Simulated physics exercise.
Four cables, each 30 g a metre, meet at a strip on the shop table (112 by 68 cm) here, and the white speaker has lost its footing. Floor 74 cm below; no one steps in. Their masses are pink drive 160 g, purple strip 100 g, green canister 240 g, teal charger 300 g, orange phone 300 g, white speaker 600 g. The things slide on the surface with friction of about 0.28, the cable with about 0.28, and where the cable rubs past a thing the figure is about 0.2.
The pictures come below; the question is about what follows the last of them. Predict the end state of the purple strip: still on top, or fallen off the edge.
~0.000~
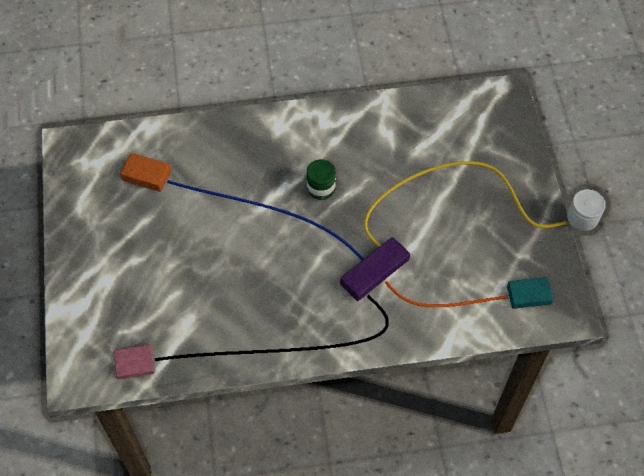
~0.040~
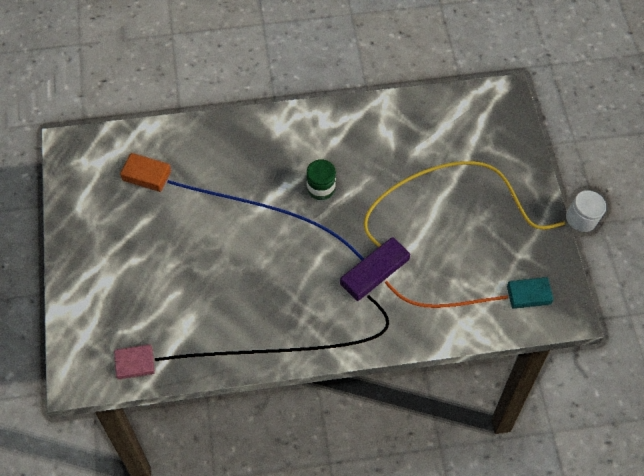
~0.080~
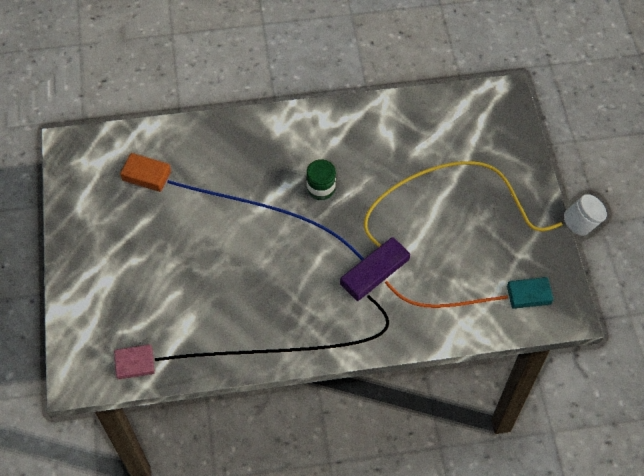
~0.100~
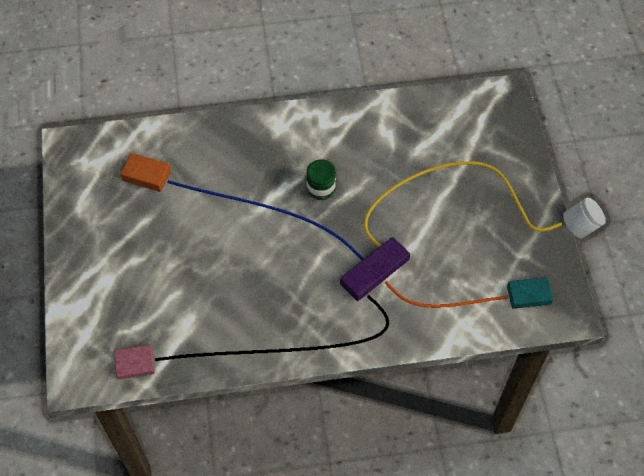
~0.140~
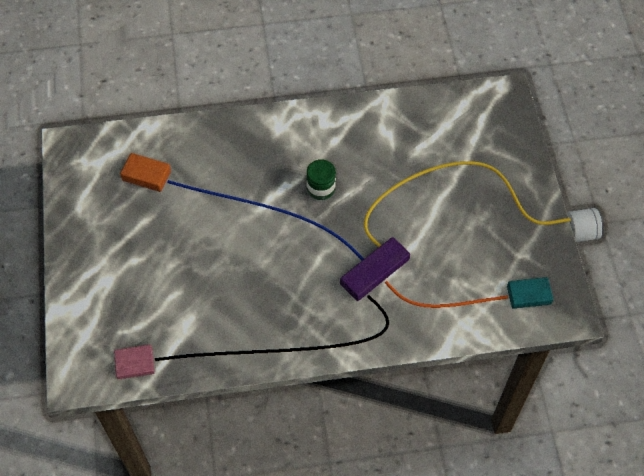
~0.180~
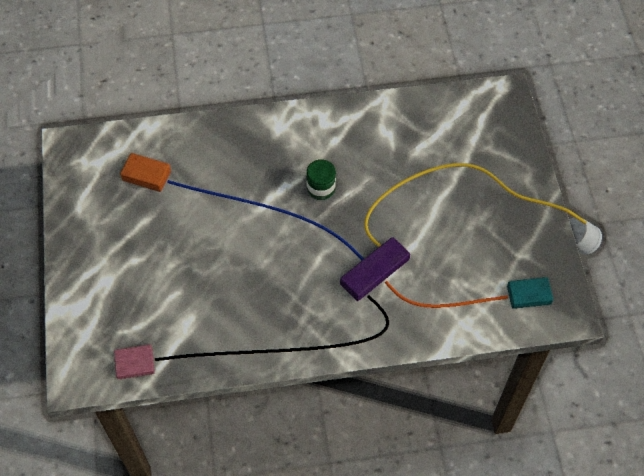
Looks like it's a goner.
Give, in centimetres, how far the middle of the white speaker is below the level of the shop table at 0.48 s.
Measured: Near 50 cm.
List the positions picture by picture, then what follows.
In the first frame, shows, purple strip (376, 265); yellow cable runs through (366, 226) (397, 186) (448, 165) (502, 176) (531, 222).
In the second frame, shows, white speaker (589, 204); yellow cable runs through (366, 226) (448, 165) (530, 222).
In the third frame, shows, white speaker (585, 215); yellow cable runs through (366, 226) (448, 165) (528, 223).
In the fourth frame, shows, white speaker (584, 218); yellow cable runs through (366, 226) (448, 165) (528, 223).
In the fifth frame, shows, white speaker (584, 225); yellow cable runs through (366, 226) (448, 165) (533, 221).
In the sixth frame, shows, purple strip (376, 265); yellow cable runs through (366, 226) (398, 186) (449, 166) (501, 184) (555, 206).
At 0.5 s, the strip's end of the yellow cable at (473, 229); purple strip 19 cm off its start, orange phone 19 cm off its start, pink drive 14 cm off its start.
At 0.8 s, the strip has left the top; purple strip on its side, 46 cm off its start, pink drive 65 cm off its start, orange phone 47 cm off its start.
At 1.1 s, the strip has left the top; purple strip over the edge, pink drive 80 cm off its start at (486, 208), orange phone 57 cm off its start at (402, 220).
At 1.4 s, the strip has left the top; purple strip over the edge, pink drive 81 cm off its start, orange phone 57 cm off its start.
At 2.6 s, the strip has left the top; purple strip over the edge, pink drive 81 cm off its start at (488, 210), orange phone 57 cm off its start at (403, 220), white speaker over the edge.
